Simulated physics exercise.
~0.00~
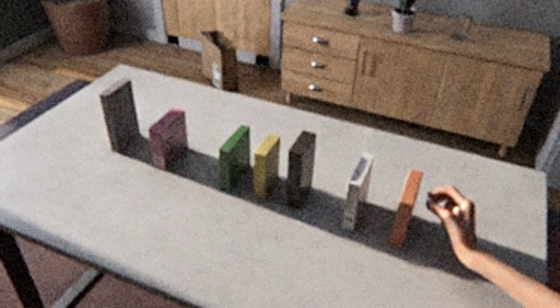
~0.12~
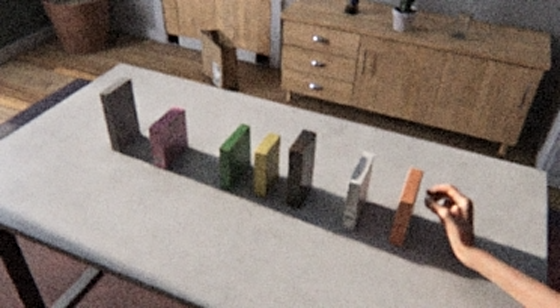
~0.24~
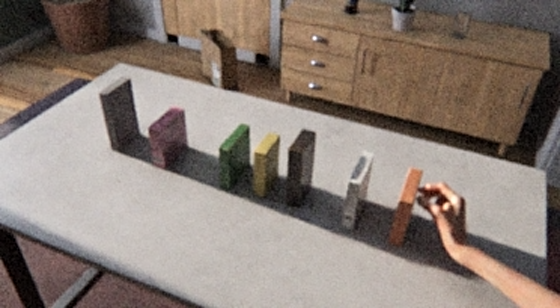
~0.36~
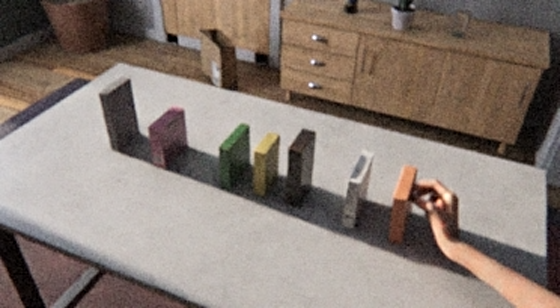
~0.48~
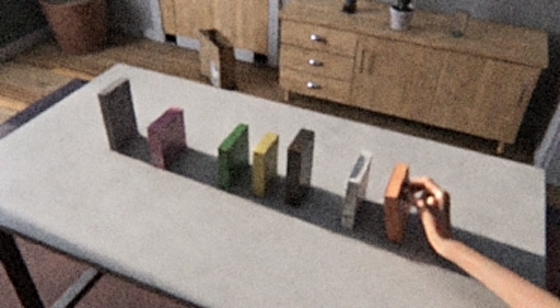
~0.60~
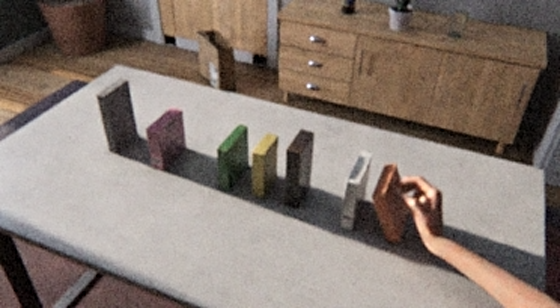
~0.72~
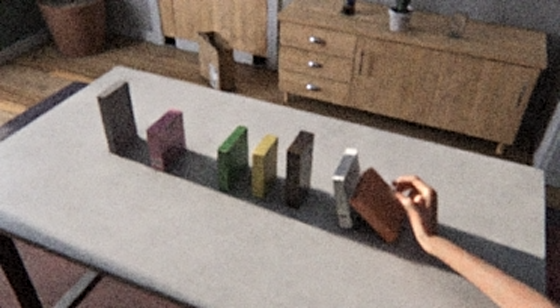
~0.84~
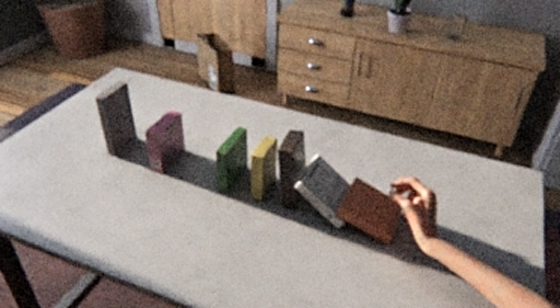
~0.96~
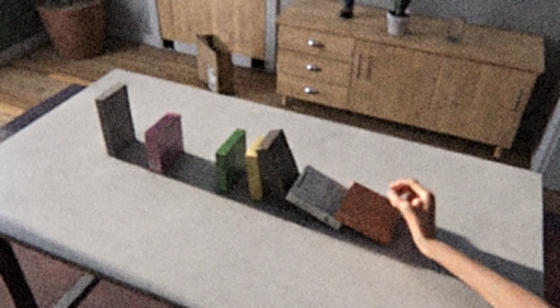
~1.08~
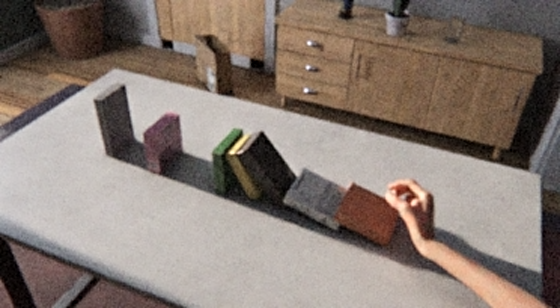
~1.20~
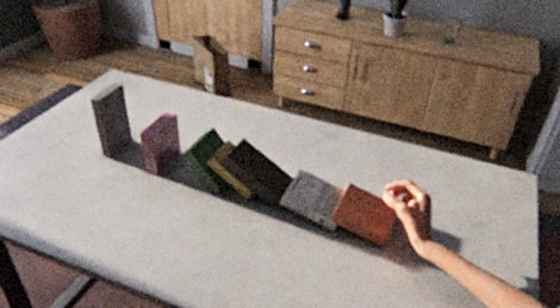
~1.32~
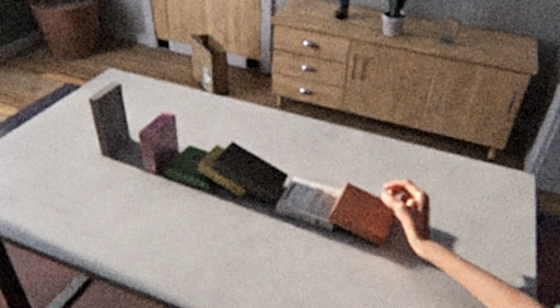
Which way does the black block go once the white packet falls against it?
It moves to the left, tipping over towards the yellow board.
